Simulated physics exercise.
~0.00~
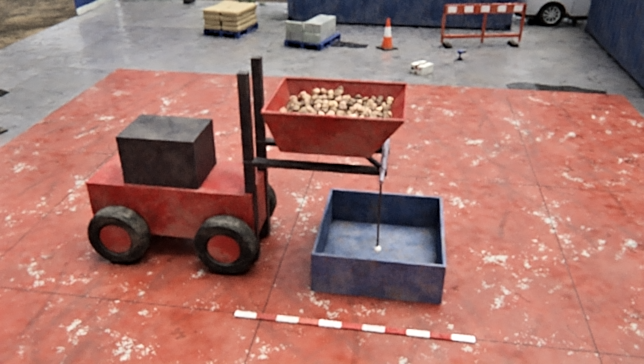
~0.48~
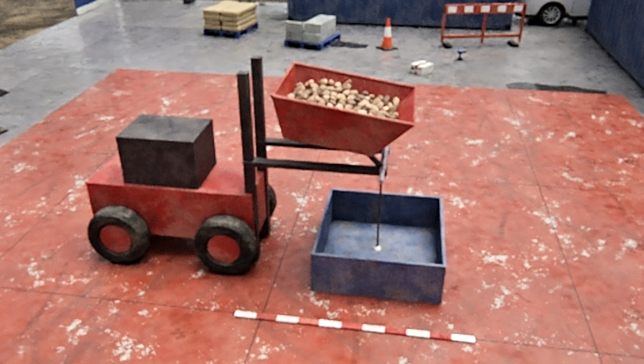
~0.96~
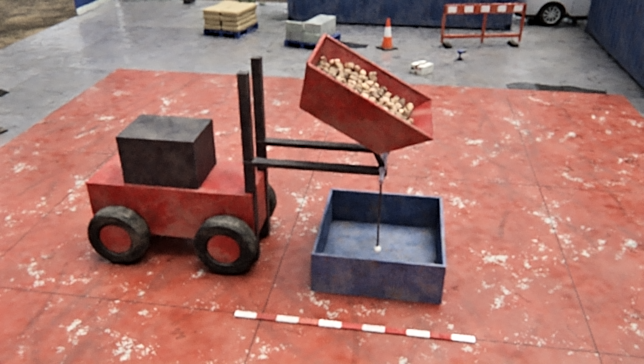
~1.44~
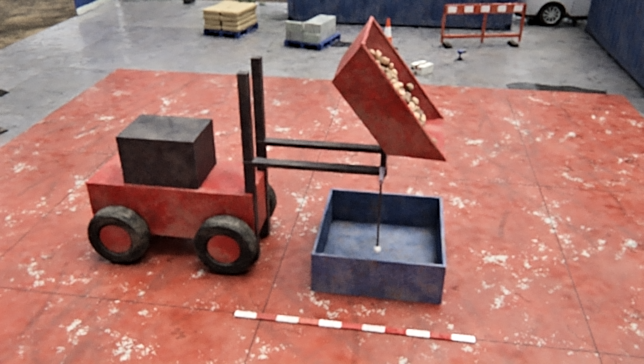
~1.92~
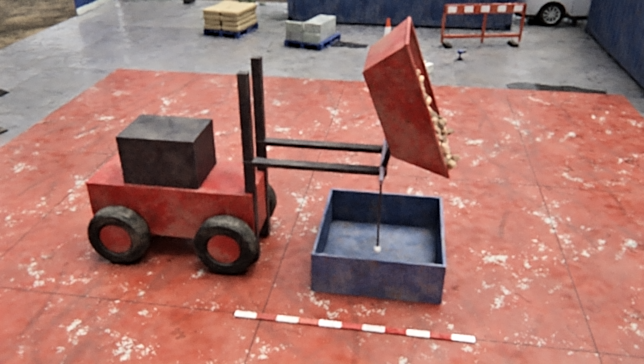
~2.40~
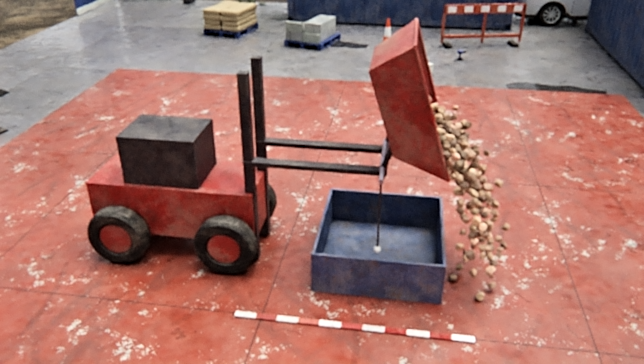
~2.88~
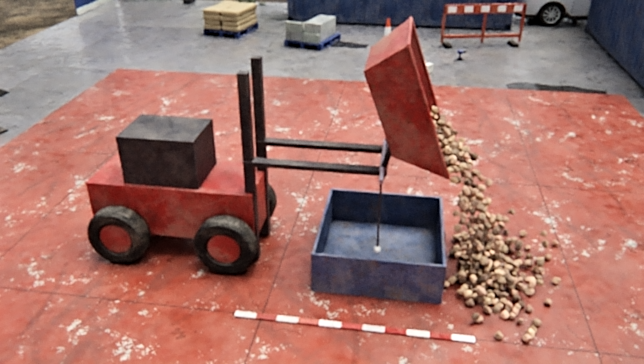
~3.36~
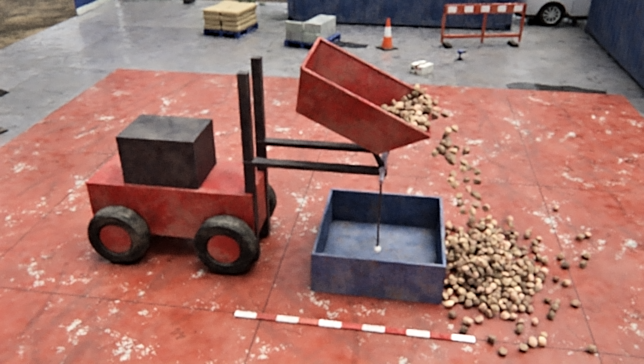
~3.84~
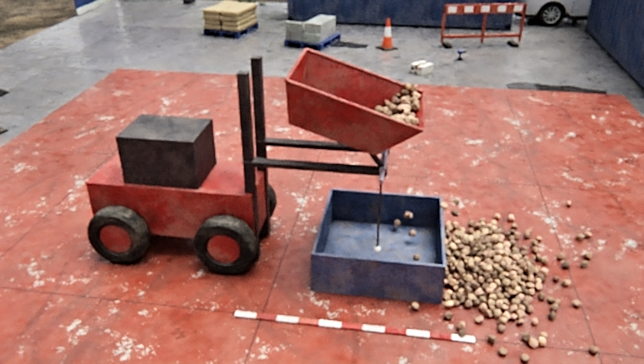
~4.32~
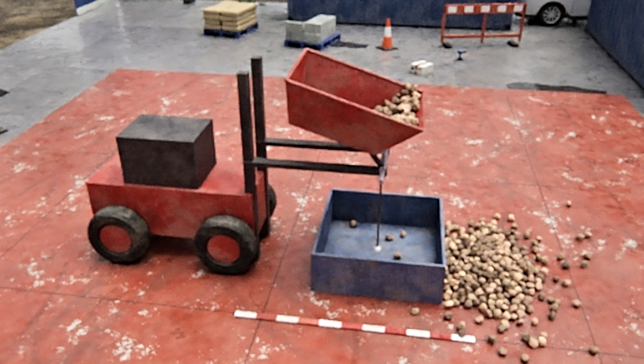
Red fork truck tipping a skip of pale stones, most spilling beyond the blue bin, then levelling partway with some left inside.
